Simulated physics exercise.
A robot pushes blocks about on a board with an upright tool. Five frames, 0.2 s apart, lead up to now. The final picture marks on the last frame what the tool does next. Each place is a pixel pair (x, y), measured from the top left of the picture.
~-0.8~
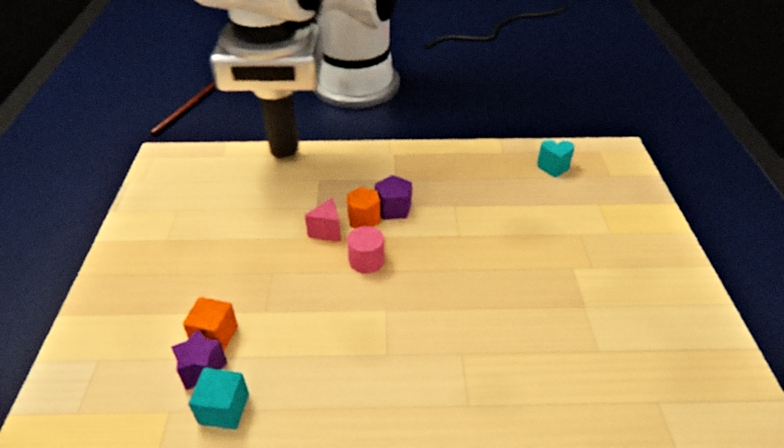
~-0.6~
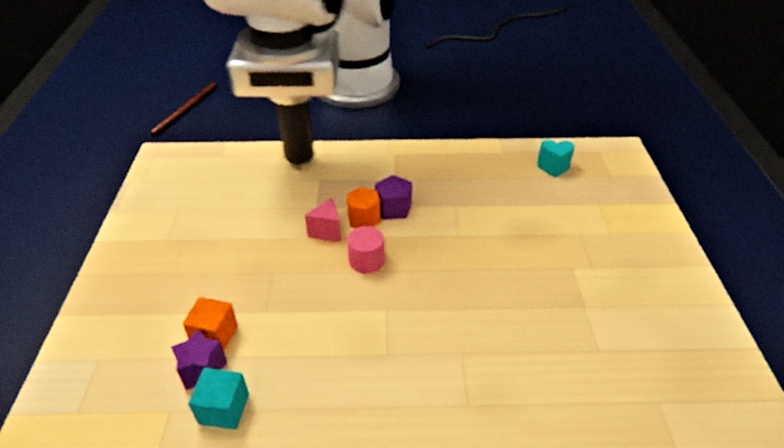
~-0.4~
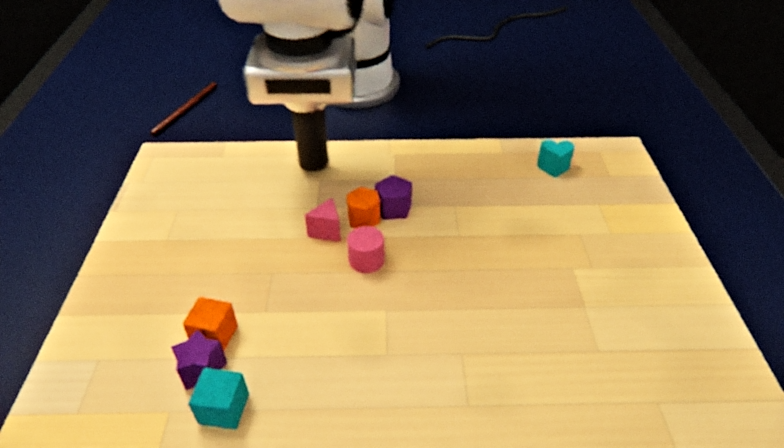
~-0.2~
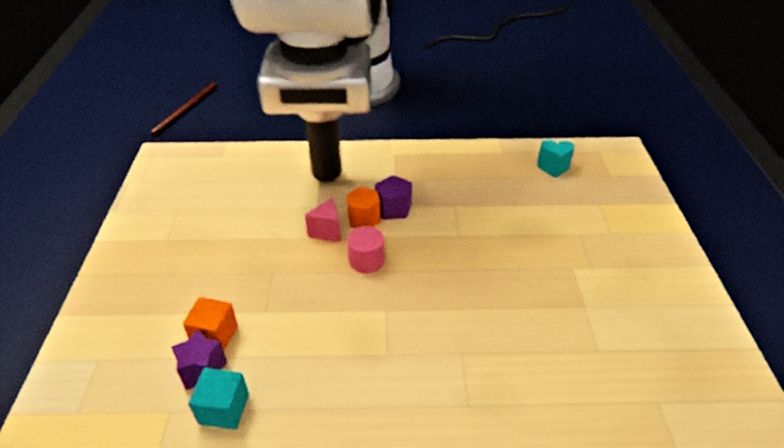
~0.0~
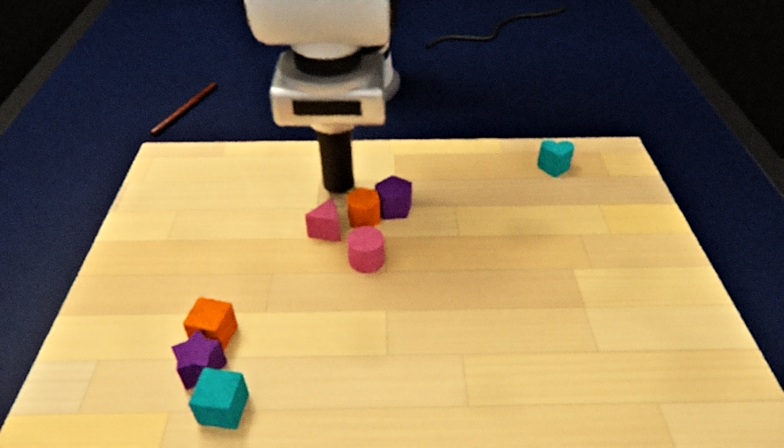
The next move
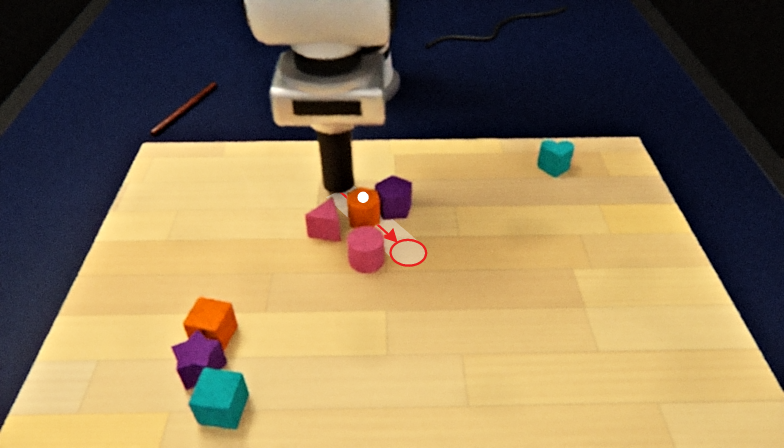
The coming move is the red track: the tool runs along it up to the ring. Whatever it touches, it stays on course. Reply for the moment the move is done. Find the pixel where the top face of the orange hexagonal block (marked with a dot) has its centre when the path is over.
The spot you're after is about (412, 257) in the image.
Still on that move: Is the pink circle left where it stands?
It seems not.
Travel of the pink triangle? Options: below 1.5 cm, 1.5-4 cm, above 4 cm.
Displacement: Within 1.5 cm.
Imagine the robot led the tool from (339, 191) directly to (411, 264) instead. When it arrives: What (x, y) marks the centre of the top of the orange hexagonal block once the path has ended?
In the picture, that point is around (421, 269).
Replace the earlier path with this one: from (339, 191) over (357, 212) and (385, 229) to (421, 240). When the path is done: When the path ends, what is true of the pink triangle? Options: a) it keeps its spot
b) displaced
The answer is a.
Path on the board, straight from (339, 191) to (408, 253); the dot is on the orange hexagonal block.
On the path given first. One third of the way, tool (361, 203); orange hexagonal block (371, 209), turned 20° clockwise.
Two thirds of the way, tool (384, 223); orange hexagonal block (392, 232), turned 30° clockwise; pink circle (365, 249); purple pentagonal block (403, 188), turned 15° anticlockwise.
At the end, tool (409, 245); pink triangle in place; orange hexagonal block (412, 257), turned 55° clockwise; pink circle (365, 250); purple pentagonal block (403, 188), turned 15° anticlockwise.
